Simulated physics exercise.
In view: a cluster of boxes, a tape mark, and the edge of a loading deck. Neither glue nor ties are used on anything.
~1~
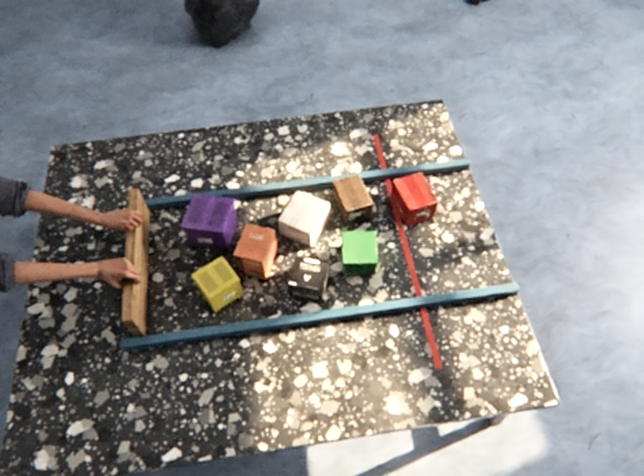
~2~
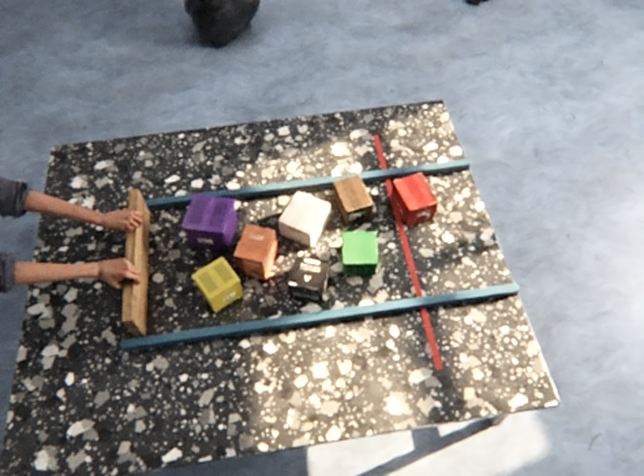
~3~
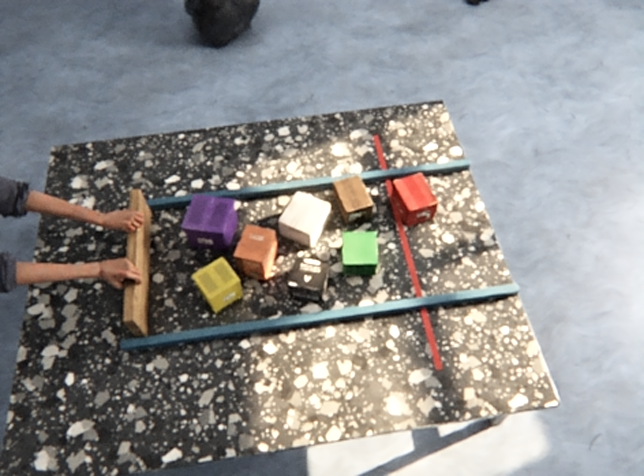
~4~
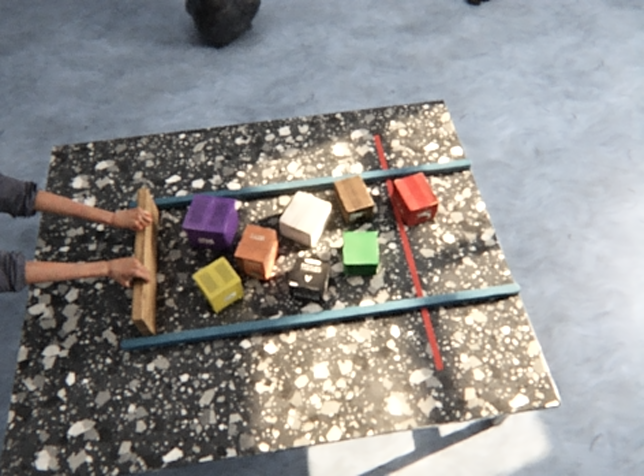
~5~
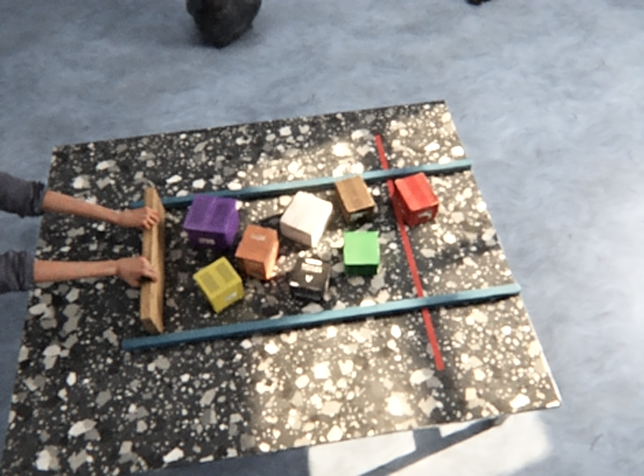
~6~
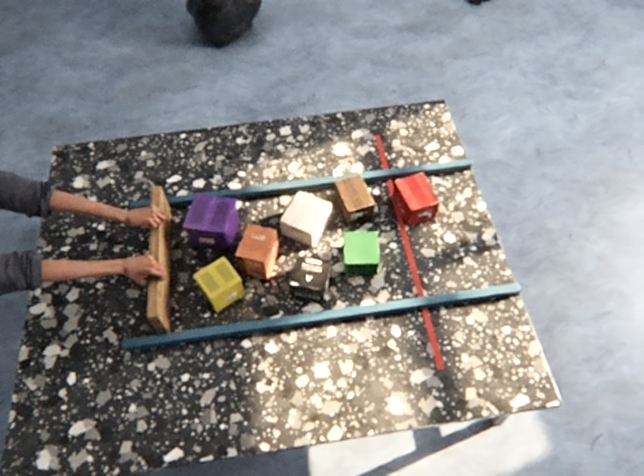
The footage shows two hands holding a wooden plank at the left of a speckled table, at first still, then sliding it slightly right toward colored boxes between two blue strips, while the boxes stay in place near a red line.
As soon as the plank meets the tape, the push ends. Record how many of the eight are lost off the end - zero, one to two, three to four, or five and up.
The tally of those that come down is below three but not nil.
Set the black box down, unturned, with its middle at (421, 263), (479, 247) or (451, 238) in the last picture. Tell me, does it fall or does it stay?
It keeps its place, then keeps its place, then keeps its place.
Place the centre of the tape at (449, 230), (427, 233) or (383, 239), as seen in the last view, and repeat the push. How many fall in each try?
Going through each try, you'd get 5, 3 and 1.
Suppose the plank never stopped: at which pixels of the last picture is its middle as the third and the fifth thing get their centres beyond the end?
At (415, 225) for the third, at (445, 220) for the fifth.
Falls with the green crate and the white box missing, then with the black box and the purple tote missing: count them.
You'd count 0 the first time and 0 the second time.
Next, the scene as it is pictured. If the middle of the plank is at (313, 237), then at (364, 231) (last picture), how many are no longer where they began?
So far 8, and 8 at the second.
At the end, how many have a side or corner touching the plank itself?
My count gives 3.
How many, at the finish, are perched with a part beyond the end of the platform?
That adds up to 1.
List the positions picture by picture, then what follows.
In the first picture, red parcel (414, 199); brown parcel (352, 199); green crate (359, 253); plank (137, 260); tape (403, 236).
In the second picture, brown parcel (353, 199); yellow tote (219, 286).
In the third picture, green crate (359, 254); white box (305, 219).
In the fourth picture, red parcel (415, 200); plank (146, 260).
In the fifth picture, brown parcel (354, 200); orange box (258, 253).
In the sixth picture, red parcel (416, 200); brown parcel (354, 199); green crate (361, 253); plank (160, 258); tape (405, 236).
Early on, none off yet; red parcel at rest near (416, 200); brown parcel at rest near (354, 199); green crate at rest near (361, 253).
A while later, none off yet; red parcel travelled about its own width near (441, 198); brown parcel travelled about its own width near (407, 190); green crate travelled about its own width near (409, 240).
Finally, the number that fall off is one or two; lost, brown parcel and red parcel.
